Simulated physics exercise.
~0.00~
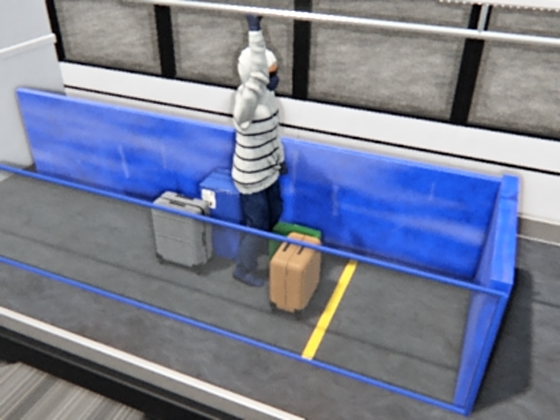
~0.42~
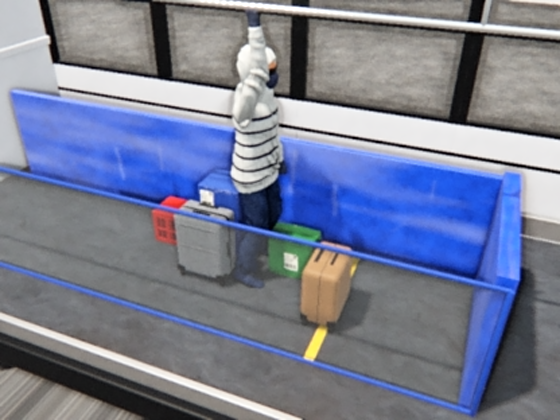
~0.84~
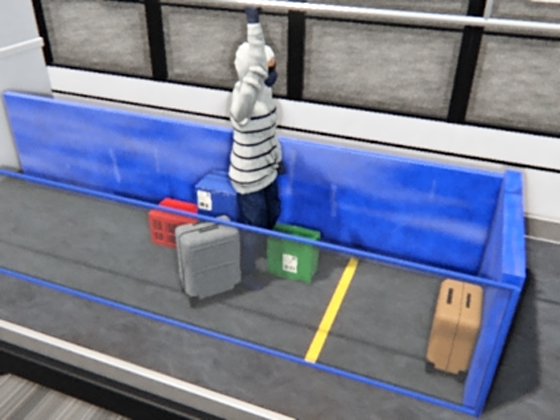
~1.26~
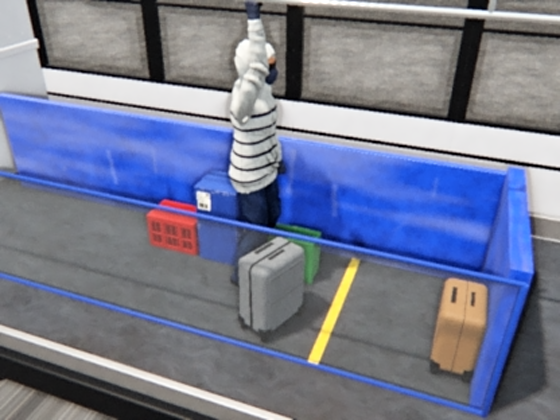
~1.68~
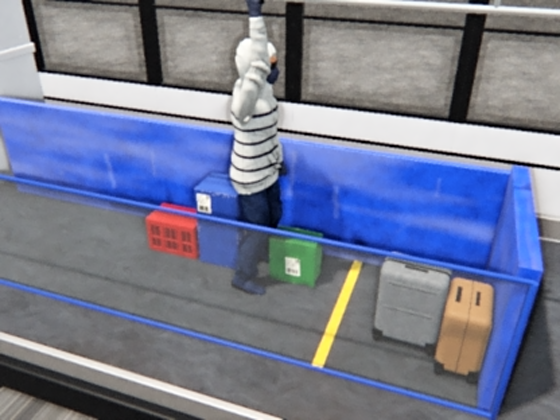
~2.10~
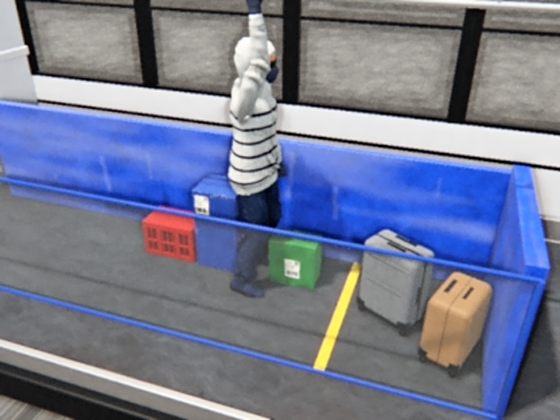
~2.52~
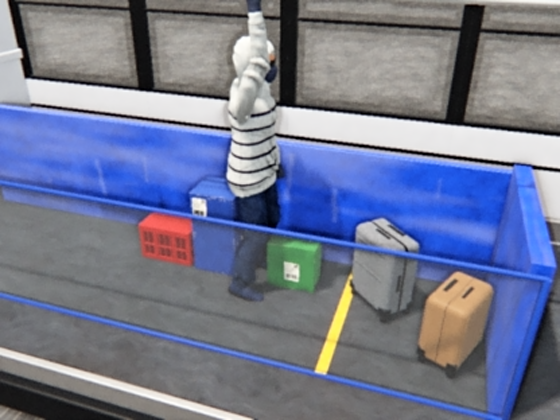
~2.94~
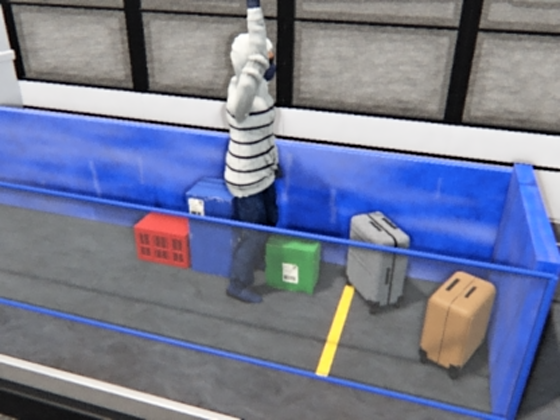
On board a bus, a passenger in a striped top stands with one arm raised to a rail inside a blue-walled bay, with a grey wheeled case, a smaller brown one, a tall blue bag and a green carton nearby. The brown case rolls right, over the yellow line, and reaches the far right end, while a red crate comes into view on the left. The grey case then rolls across the line and stops beside it. Finally the grey case eases back slightly, turning, and both cases end upright beyond the line, the other items short of it.
